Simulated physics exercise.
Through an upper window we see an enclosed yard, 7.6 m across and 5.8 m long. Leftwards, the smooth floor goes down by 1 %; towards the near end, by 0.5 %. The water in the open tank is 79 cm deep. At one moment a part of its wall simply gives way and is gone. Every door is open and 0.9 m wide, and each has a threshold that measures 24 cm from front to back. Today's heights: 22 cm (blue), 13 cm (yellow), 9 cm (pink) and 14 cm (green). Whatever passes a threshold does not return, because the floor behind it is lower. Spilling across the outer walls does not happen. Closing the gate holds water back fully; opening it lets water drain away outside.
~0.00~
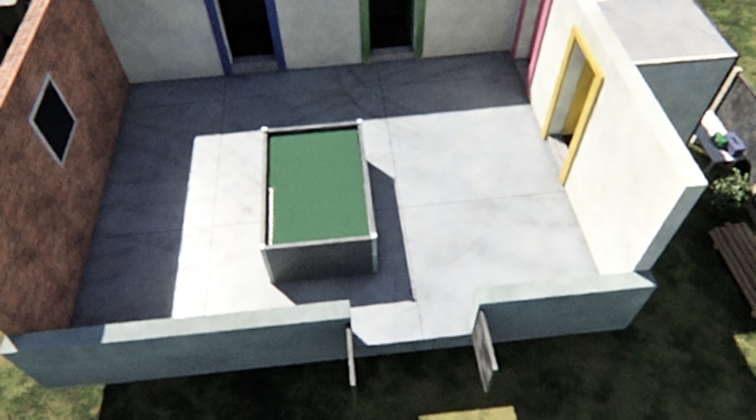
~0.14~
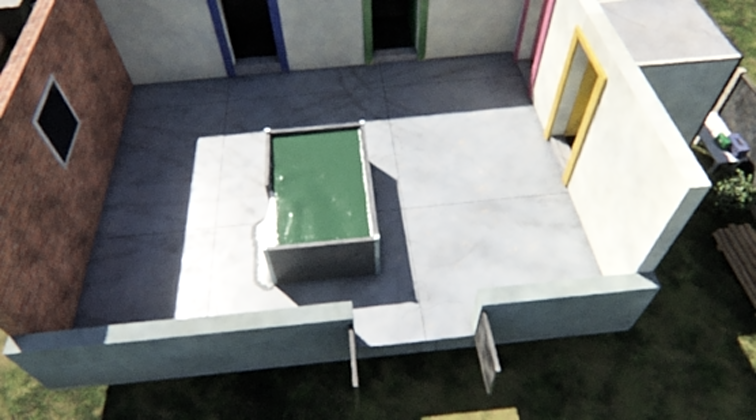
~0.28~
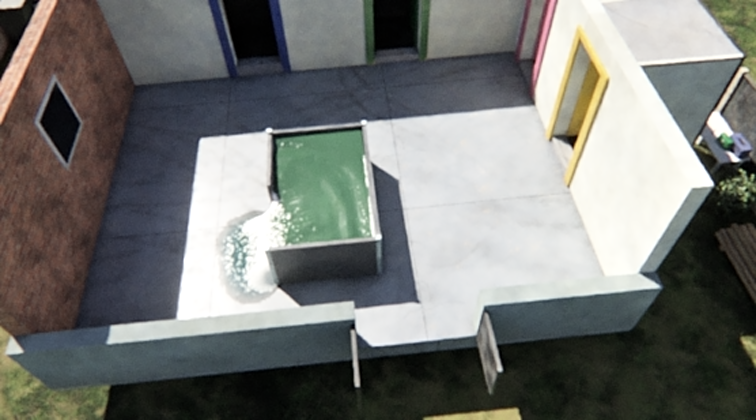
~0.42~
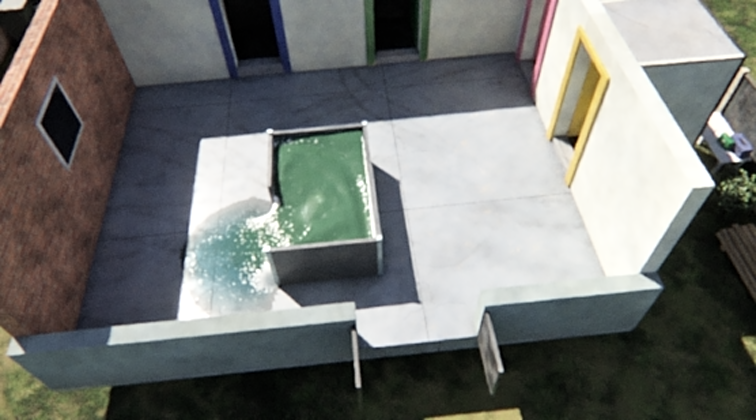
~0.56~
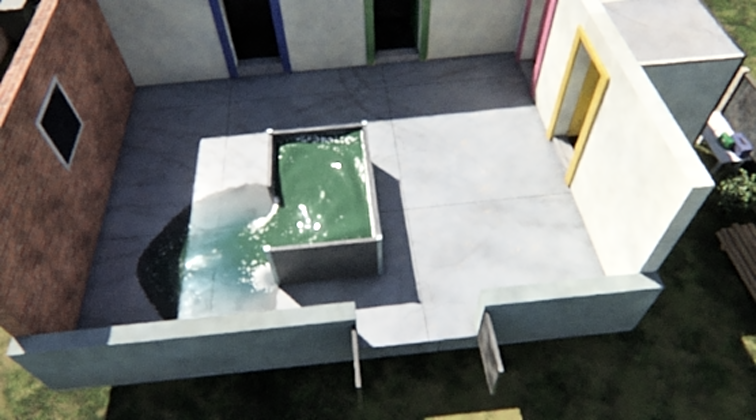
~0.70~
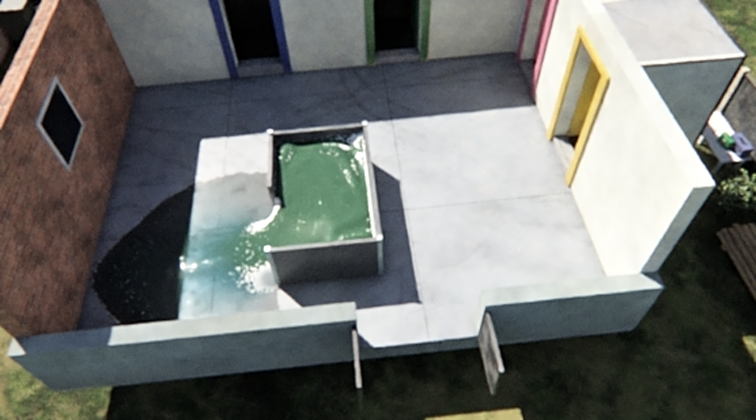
Water pouring from the left side of a green-looking open tank, spreading leftward across the pale floor of a walled yard.
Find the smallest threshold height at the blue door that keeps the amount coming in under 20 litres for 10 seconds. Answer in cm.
The smallest height is roughly 8 cm.
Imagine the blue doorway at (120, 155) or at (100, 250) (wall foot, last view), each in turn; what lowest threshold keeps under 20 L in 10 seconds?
In turn: About 10.0 cm, about 29 cm.
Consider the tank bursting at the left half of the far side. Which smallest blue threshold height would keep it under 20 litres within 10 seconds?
Minimum height: Approx. 24 cm.
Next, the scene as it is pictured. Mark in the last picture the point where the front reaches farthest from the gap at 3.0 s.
In the last picture, around (137, 87).
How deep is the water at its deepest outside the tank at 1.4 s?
60 cm.
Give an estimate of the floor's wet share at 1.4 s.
20 %.
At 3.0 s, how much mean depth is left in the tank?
I'd put it at some 27 centimetres on average.
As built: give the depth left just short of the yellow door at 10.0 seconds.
The depth there is around 6.0 cm.
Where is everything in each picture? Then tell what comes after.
The first frame shows still water, 79 cm deep, in the open tank at (316, 183); the blue door at (246, 28) is dry.
In the second frame, water pours out at (274, 237) and has run 0.3 m, to (256, 235); about 9 cm deep outside, 79 cm at the back.
In the third frame, the gap is at (277, 240), the front 0.9 m out at (222, 252); the back of the open tank holds 77 cm.
In the fourth frame, water pours out at (278, 242) and has run 1.4 m, to (187, 263); about 9 cm deep outside, 69 cm at the back.
In the fifth frame, the front is at (143, 267), 2.1 m from the gap at (278, 242); 4.1 m2 of floor is wet, 68 cm left at the back.
In the sixth frame, the gap is at (278, 241), the front 2.7 m out at (100, 286); the back of the open tank holds 67 cm; the blue door at (252, 31), 4.3 m from the gap, is still 2.8 m from the nearest water.
After 1.4 s water covers 20 % of the floor, deepest (60 cm) near (69, 364); it has not reached the blue door.
After 3.0 s water covers 30 % of the floor, deepest (30 cm) near (172, 285); it has not reached the blue door.
After 10.0 s water covers 95 % of the floor, deepest (11 cm) near (117, 168); 7 cm at the blue door, 0 litres in over its 22 cm threshold.
At the blue door as built, the water arrived by 3.5 s and peaked near 14 cm at 4.4 s.
Run again over the same 10 s with other heights there, 32 litres in over 7 cm, 7 litres over 10 cm. The limit of 20 litres is kept from about 8 cm up.
